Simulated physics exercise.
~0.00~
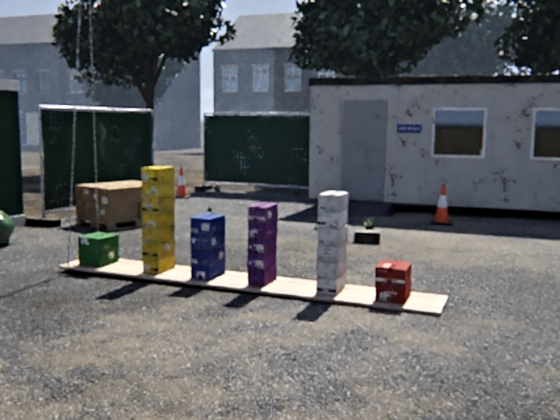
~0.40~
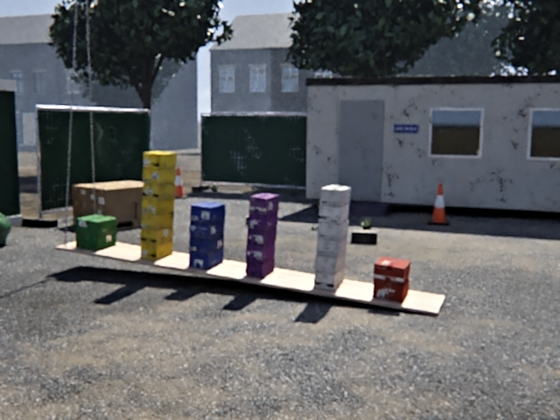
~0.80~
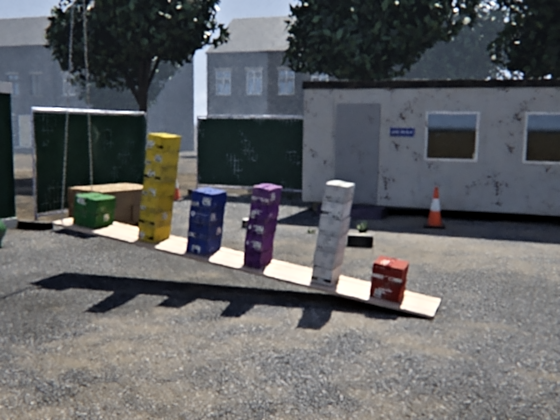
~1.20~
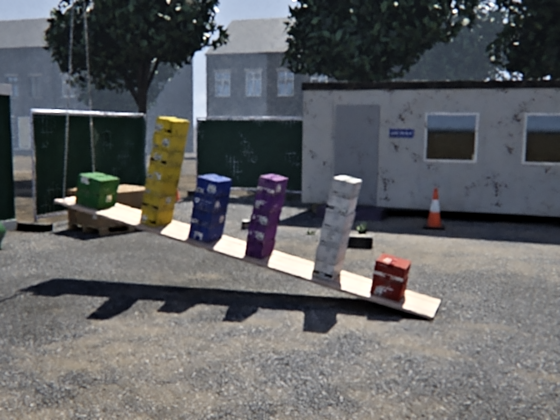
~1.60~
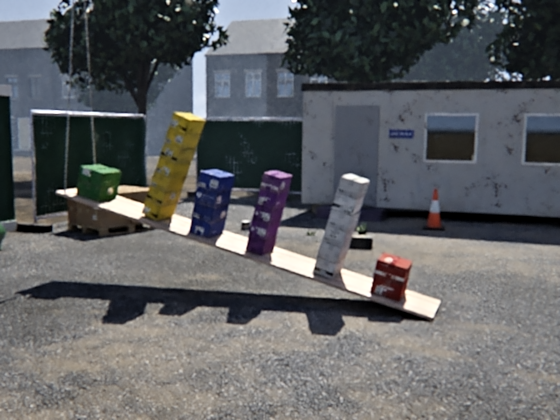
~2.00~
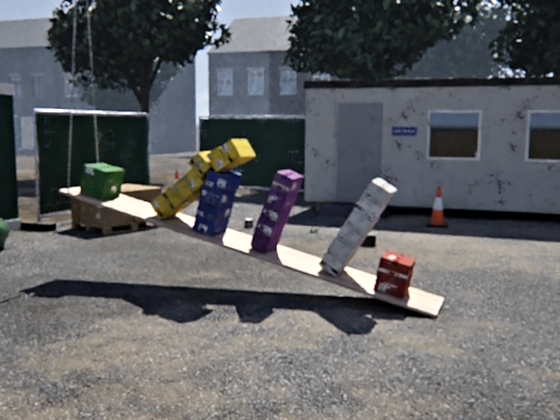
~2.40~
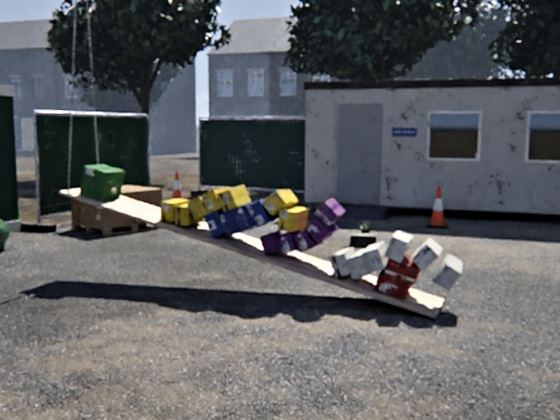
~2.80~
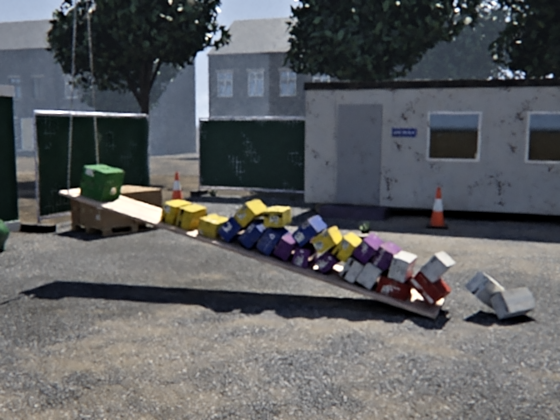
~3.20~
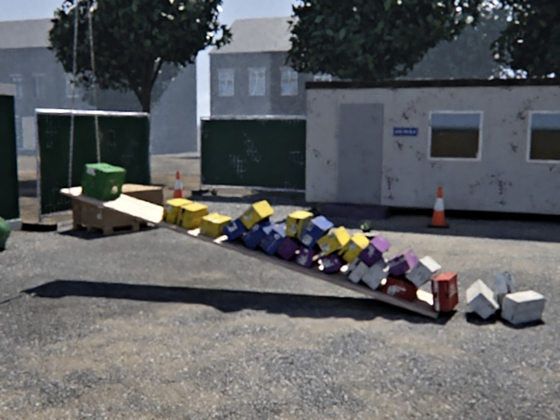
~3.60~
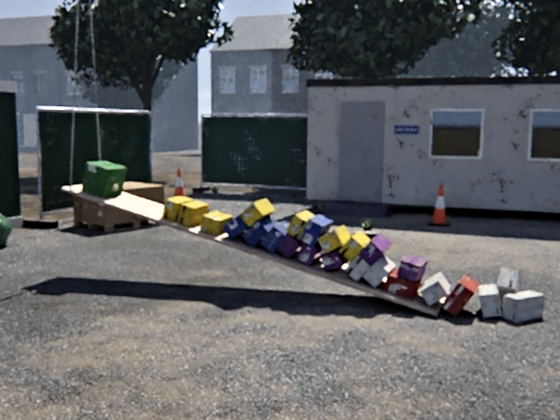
Gravel yard with coloured box stacks on a tilting plank, toppling rightward into a jumbled heap while the green box stays put.
